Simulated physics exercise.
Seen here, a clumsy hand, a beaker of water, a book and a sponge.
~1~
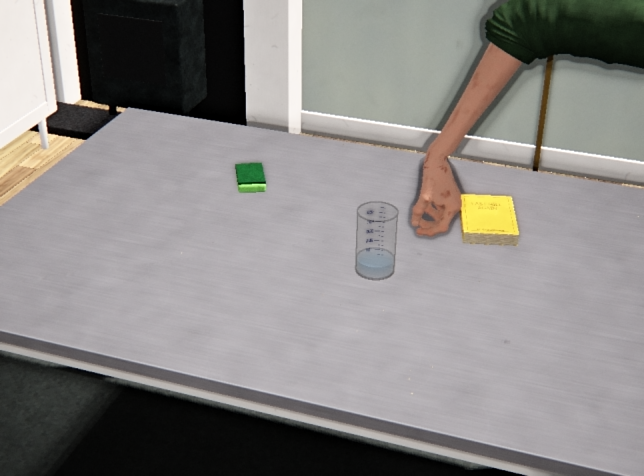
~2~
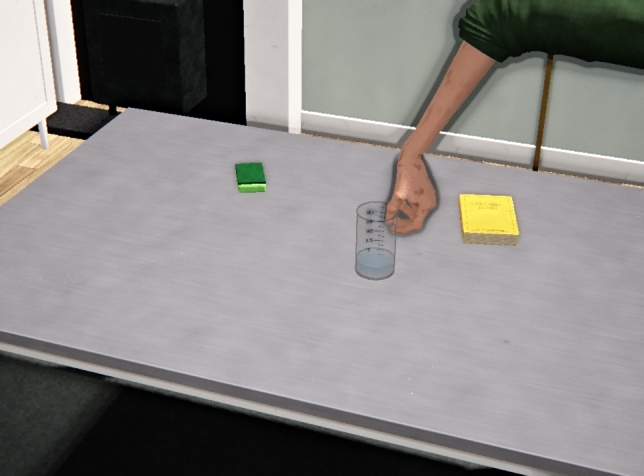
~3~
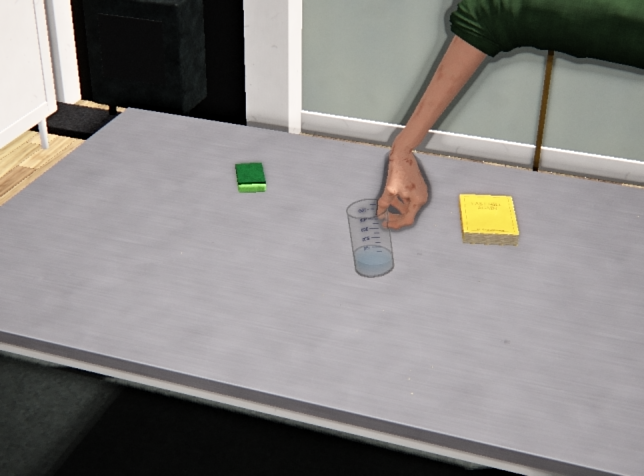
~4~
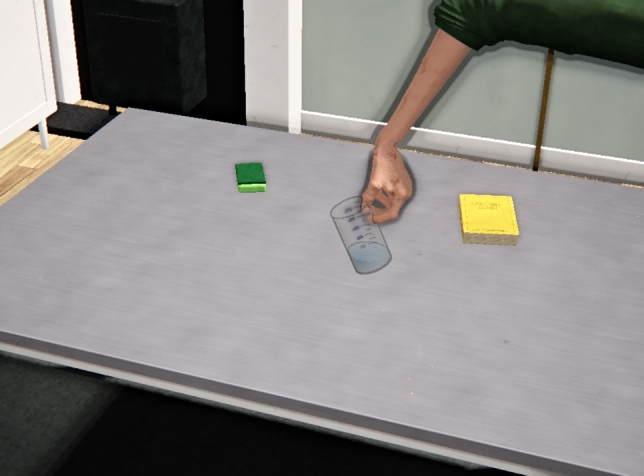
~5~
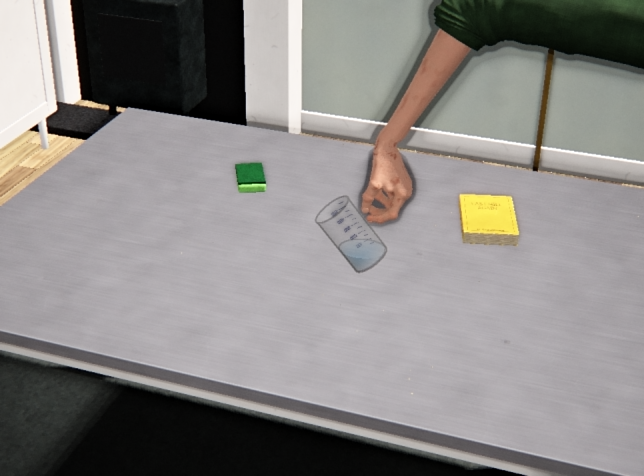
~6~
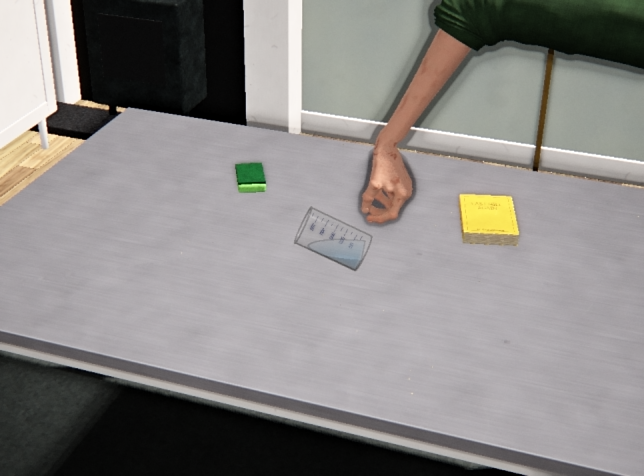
A hand at the end of a green-sleeved arm moves left across a grey tabletop, seen from above at an angle by a still camera, and pushes the upper part of a clear beaker. The beaker, holding a little water, stands between a green sponge at left and a yellow book at right. It leans left, slowly at first, then tilts steeply away from the hand, its water slanting inside.
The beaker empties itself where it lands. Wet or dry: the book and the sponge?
The book escapes and the sponge escapes.
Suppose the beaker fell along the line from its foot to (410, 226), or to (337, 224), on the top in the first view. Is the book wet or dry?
In the first try it gets wet; in the second it escapes.
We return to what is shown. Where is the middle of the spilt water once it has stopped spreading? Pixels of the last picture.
Near (176, 255).
Soon after, the puddle covers about as much as a plate; the book is dry; the sponge is dry.
Later, the puddle covers about as much as a tray; the book is dry; the sponge is dry.
In the end, the puddle covers about as much as a tray; the book is dry; the sponge is dry.
